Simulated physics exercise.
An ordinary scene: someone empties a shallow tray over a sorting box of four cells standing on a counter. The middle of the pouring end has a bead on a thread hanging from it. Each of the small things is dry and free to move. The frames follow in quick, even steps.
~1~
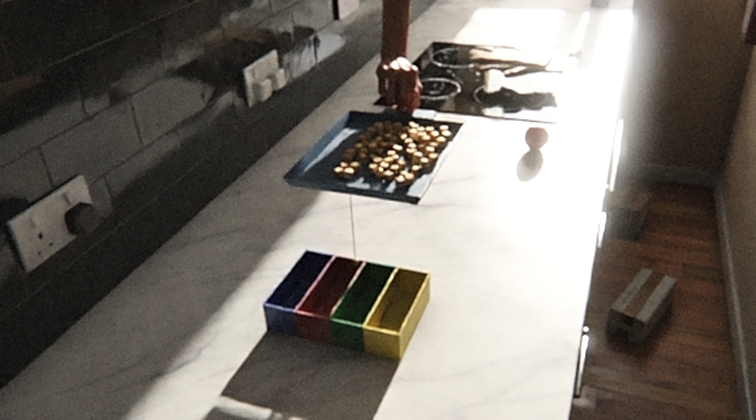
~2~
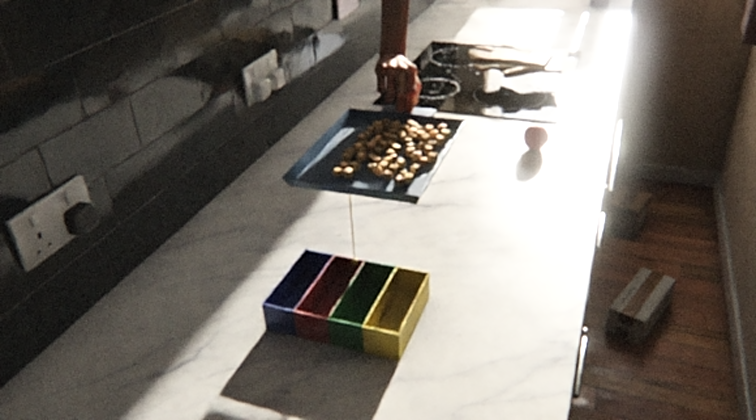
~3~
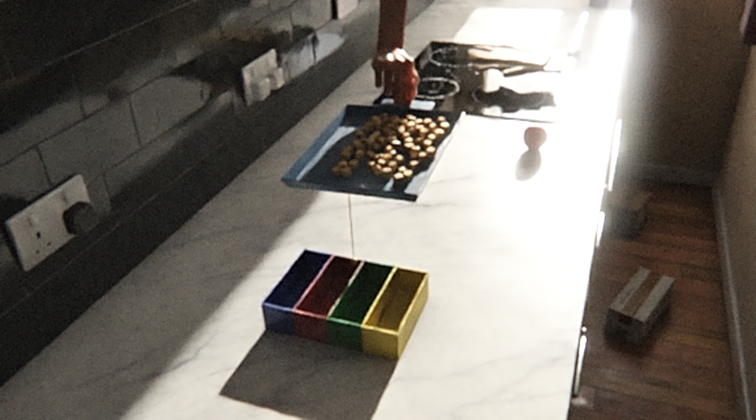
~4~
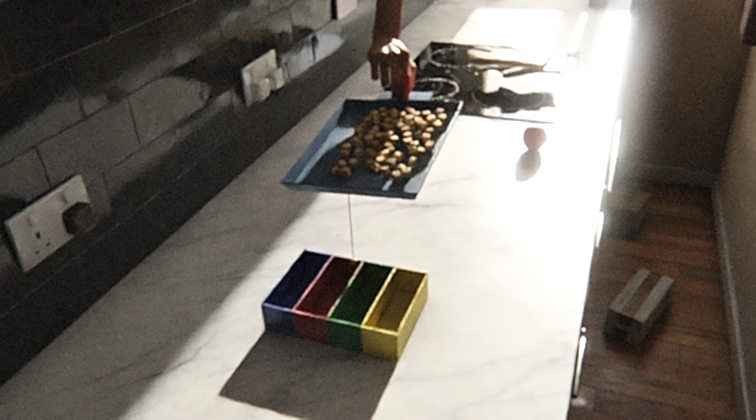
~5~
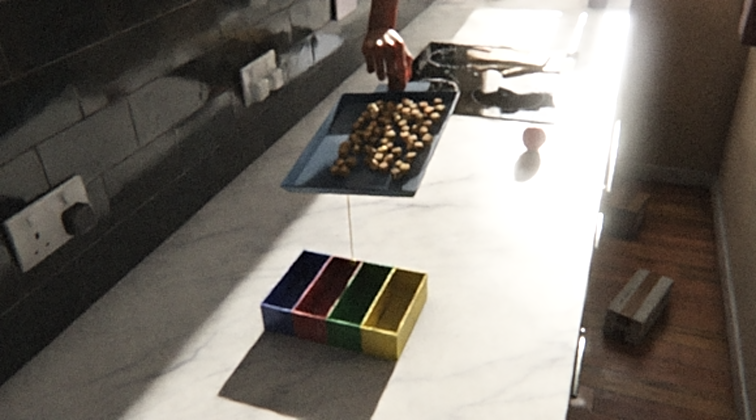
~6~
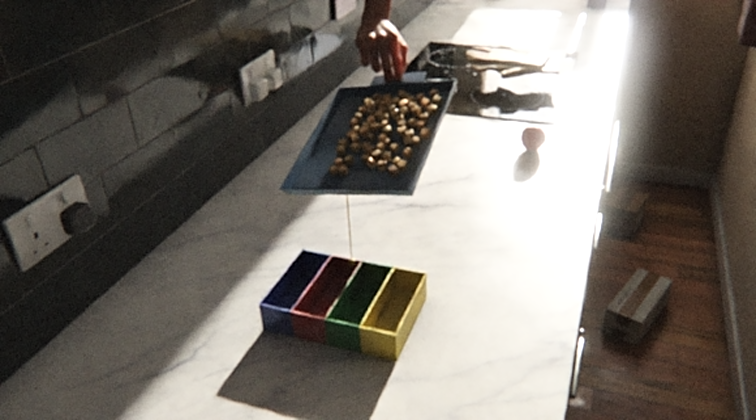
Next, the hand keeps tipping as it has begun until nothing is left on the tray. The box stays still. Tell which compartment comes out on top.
It is blue that comes out on top.
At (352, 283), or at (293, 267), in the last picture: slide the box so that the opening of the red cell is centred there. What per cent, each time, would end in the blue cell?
It works out to 20 percent and then 20 percent.
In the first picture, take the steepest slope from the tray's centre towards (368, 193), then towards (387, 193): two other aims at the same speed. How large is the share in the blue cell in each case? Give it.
The first comes to 0 %, while the second comes to 0 %.
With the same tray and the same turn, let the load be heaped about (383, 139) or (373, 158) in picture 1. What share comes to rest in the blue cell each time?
40 per cent for the first try, 50 per cent for the second.
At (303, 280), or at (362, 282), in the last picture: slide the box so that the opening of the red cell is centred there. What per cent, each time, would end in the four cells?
Estimates in order: 90 percent, 10 percent.
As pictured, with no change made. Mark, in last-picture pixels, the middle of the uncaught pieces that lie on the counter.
Roughly at pixel (244, 284).
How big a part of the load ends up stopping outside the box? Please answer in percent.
Roughly 60 in a hundred.
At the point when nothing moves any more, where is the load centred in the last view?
Last view, centre at rest - approx. (275, 292).
Soon, tray tipped steeply; about two thirds on the tray; a small part in the blue cell; a stray few in the red cell; about a quarter falling or outside the box.
A while on, tray tipped past a quarter turn; about a third in the blue cell; a stray few in the red cell; about half falling or outside the box.
Towards the end, tray tipped past a quarter turn; about a third in the blue cell; a stray few in the red cell; about half falling or outside the box.
Finally, tray tipped past a quarter turn; about a third in the blue cell; a stray few in the red cell; none in the yellow cell; none in the green cell; about half outside the box.
